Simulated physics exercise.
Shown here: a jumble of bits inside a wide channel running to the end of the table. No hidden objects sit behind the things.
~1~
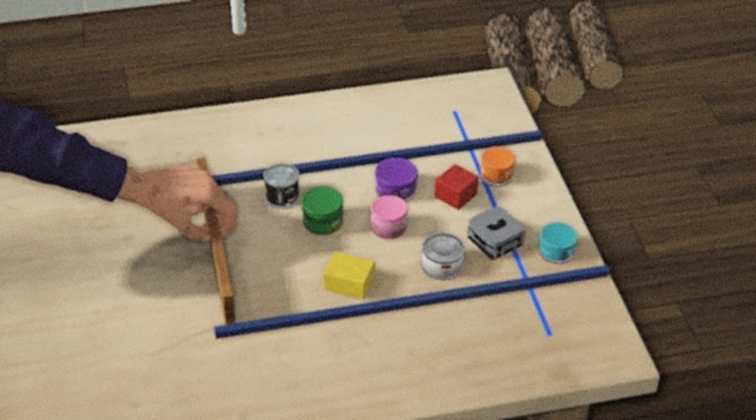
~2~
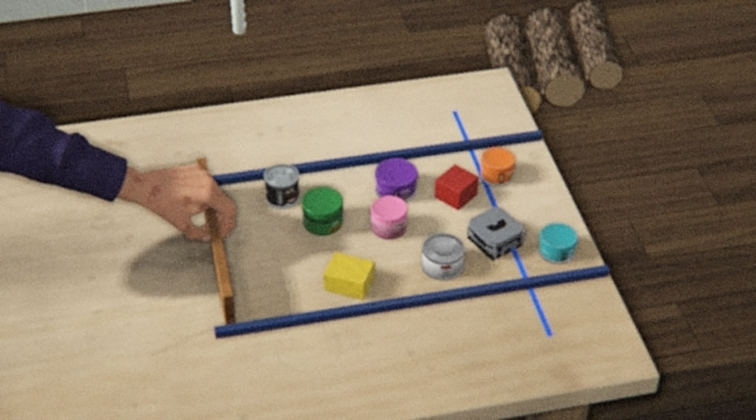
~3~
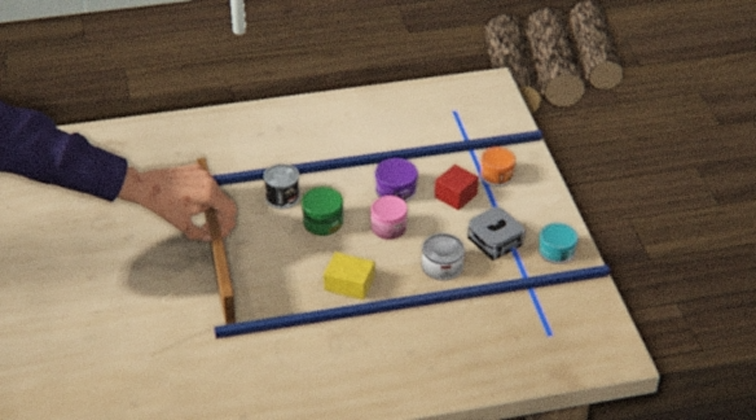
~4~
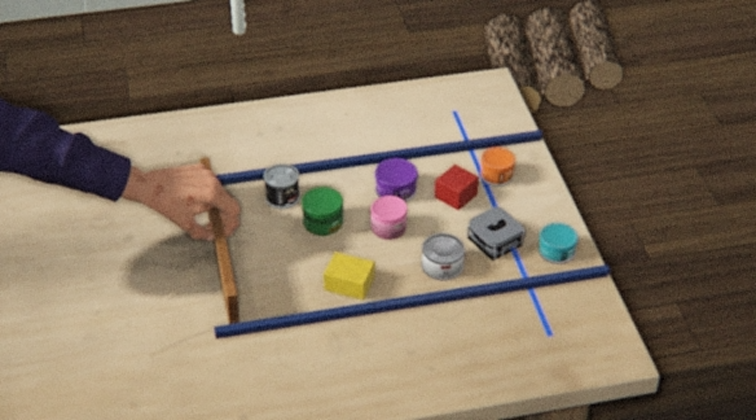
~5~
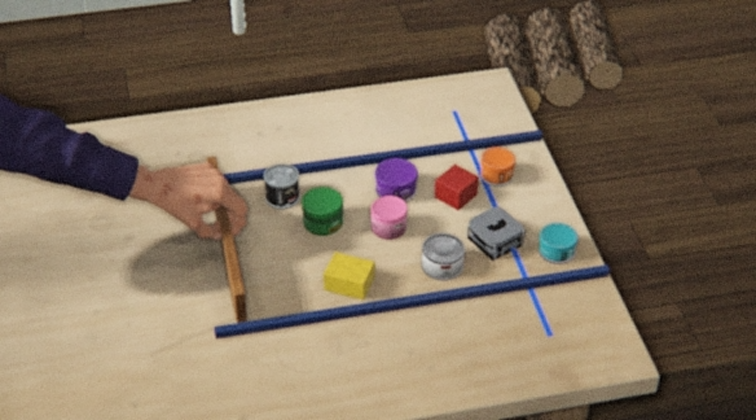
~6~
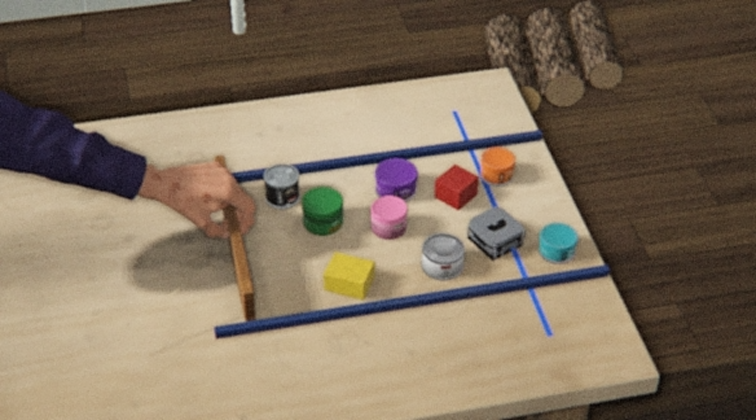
A pale wooden tabletop above a dark plank floor, with cut logs at the upper right, is seen from above at an angle by a still camera. Between two dark blue rails sit black-and-silver, green, purple, pink and whitish tubs, a yellow block and a red one, with a grey case, orange tin and turquoise pot near a blue line at right. A dark-sleeved hand at left holds an upright brown board, then slides it slightly right, touching nothing else.
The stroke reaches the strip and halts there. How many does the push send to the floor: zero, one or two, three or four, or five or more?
Honestly, the push sends one or two of them over the end.
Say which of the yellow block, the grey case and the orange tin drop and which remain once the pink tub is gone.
Yellow block: Still there; grey case: Still there; orange tin: Over the edge.
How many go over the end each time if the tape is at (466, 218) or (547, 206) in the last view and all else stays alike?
In the first try the count is 0, and in the second it is 6.
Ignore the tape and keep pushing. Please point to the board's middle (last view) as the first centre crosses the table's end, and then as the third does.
At (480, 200) for the first, at (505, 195) for the third.
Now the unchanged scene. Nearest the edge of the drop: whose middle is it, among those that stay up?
Grey case.
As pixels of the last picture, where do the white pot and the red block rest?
The first one ends at (577, 240), the second at (543, 187).
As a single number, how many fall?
All told, 2.
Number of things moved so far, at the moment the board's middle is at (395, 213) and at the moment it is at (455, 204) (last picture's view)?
I count 8 first and 10 after.
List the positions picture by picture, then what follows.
The first frame shows turquoise pot (558, 243); orange tin (498, 167); grey case (496, 233); board (215, 239); tape (498, 213).
The second frame shows orange tin (498, 167); yellow block (349, 276).
The third frame shows grey case (496, 233); green tub (323, 211).
The fourth frame shows turquoise pot (558, 243); white pot (443, 257).
The fifth frame shows orange tin (498, 167); purple pot (396, 181).
The sixth frame shows turquoise pot (558, 243); orange tin (498, 167); grey case (496, 233); board (235, 236); tape (498, 213).
A little later, none off yet; turquoise pot at rest near (558, 243); orange tin at rest near (498, 167); grey case at rest near (496, 233).
When it is over, the number that fall off is one or two; down, orange tin and turquoise pot.
